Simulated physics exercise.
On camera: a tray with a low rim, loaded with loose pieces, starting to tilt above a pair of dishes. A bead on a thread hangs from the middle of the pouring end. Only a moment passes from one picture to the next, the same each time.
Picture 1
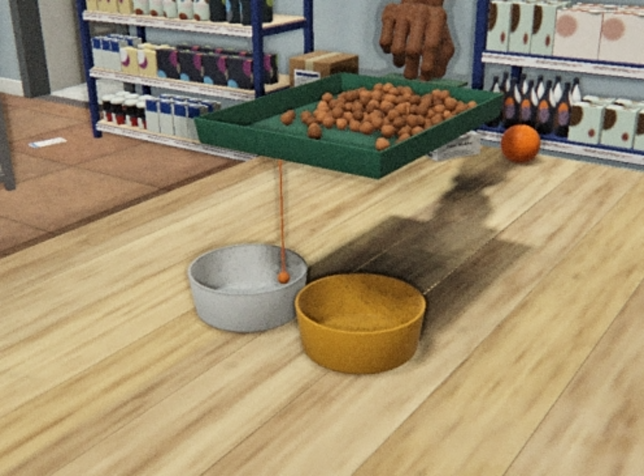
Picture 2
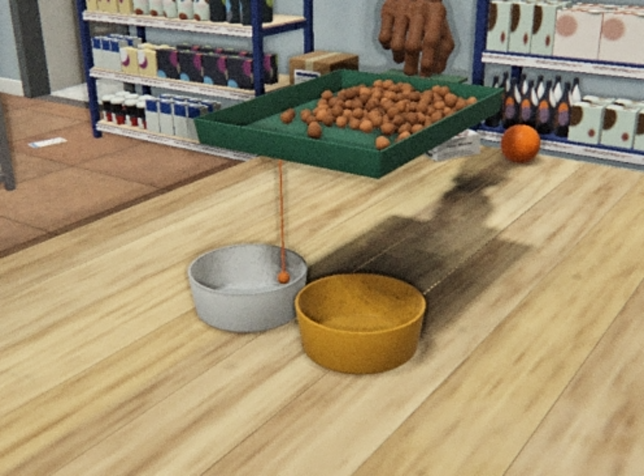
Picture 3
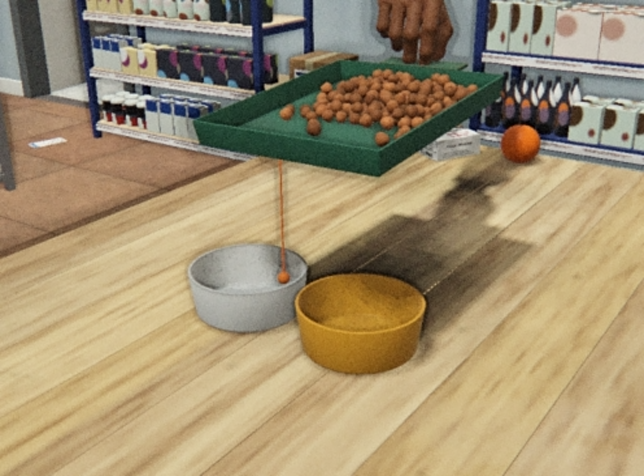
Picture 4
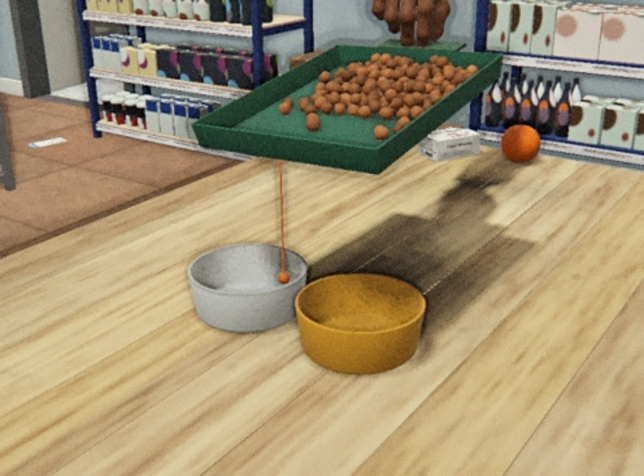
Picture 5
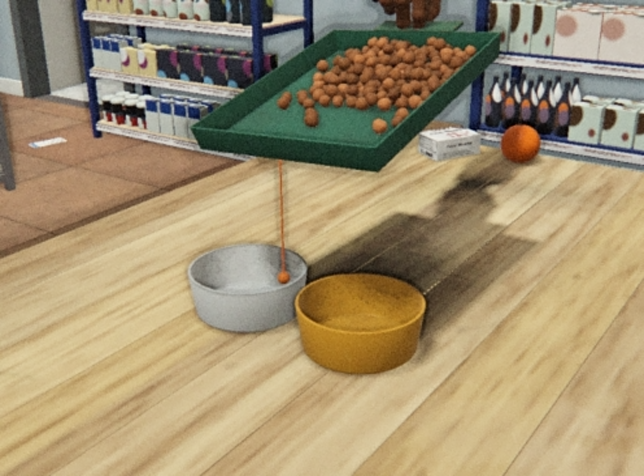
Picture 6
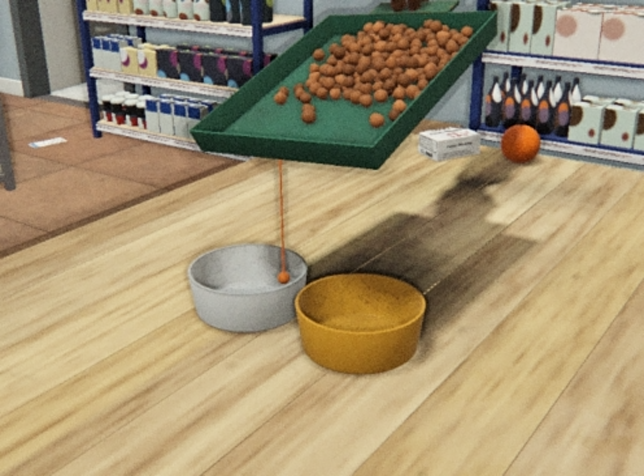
A green tray loaded with round brown hazelnuts tilts gradually above a pale wooden floor in a shop, seen from slightly above by a still camera. Below it sit a grey dish at left and a mustard-yellow dish at right, with a small orange bead hanging on a thread, an orange ball and stocked shelves behind. The tray's far side rises, its near left corner lowest, while a brown hand behind slips from view.
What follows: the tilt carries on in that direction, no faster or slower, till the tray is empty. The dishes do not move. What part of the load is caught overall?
They take only the smaller part between them.
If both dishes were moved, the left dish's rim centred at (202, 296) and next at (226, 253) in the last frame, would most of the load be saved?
At the first place the larger part, at the second below a half.
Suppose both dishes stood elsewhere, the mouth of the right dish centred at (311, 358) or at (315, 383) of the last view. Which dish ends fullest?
At the first place the left dish, at the second the left dish.
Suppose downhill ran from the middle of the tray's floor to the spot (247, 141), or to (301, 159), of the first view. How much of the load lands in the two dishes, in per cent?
Roughly 50 per cent, and 0 per cent.
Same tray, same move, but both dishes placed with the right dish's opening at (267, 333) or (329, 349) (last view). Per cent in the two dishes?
In turn 80 and 60 in a hundred.
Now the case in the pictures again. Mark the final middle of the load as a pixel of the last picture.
At about (185, 356).
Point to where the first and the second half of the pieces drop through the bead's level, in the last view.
First near (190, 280), later near (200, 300).
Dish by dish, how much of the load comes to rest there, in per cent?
The left dish has 10 per cent, the right dish has 0.
Shortly afterwards, tray tipped steeply; all but a few on the tray; only a few outside both; a little in the air.
Next, tray tipped right over; the bulk on the tray; only a few in the left dish; a little outside both; only a few in the air.
Some moments later, tray tipped past a quarter turn; a little in the left dish; the bulk outside both.
In the end, tray tipped past a quarter turn; none at all in the right dish; a little in the left dish; the bulk outside both.
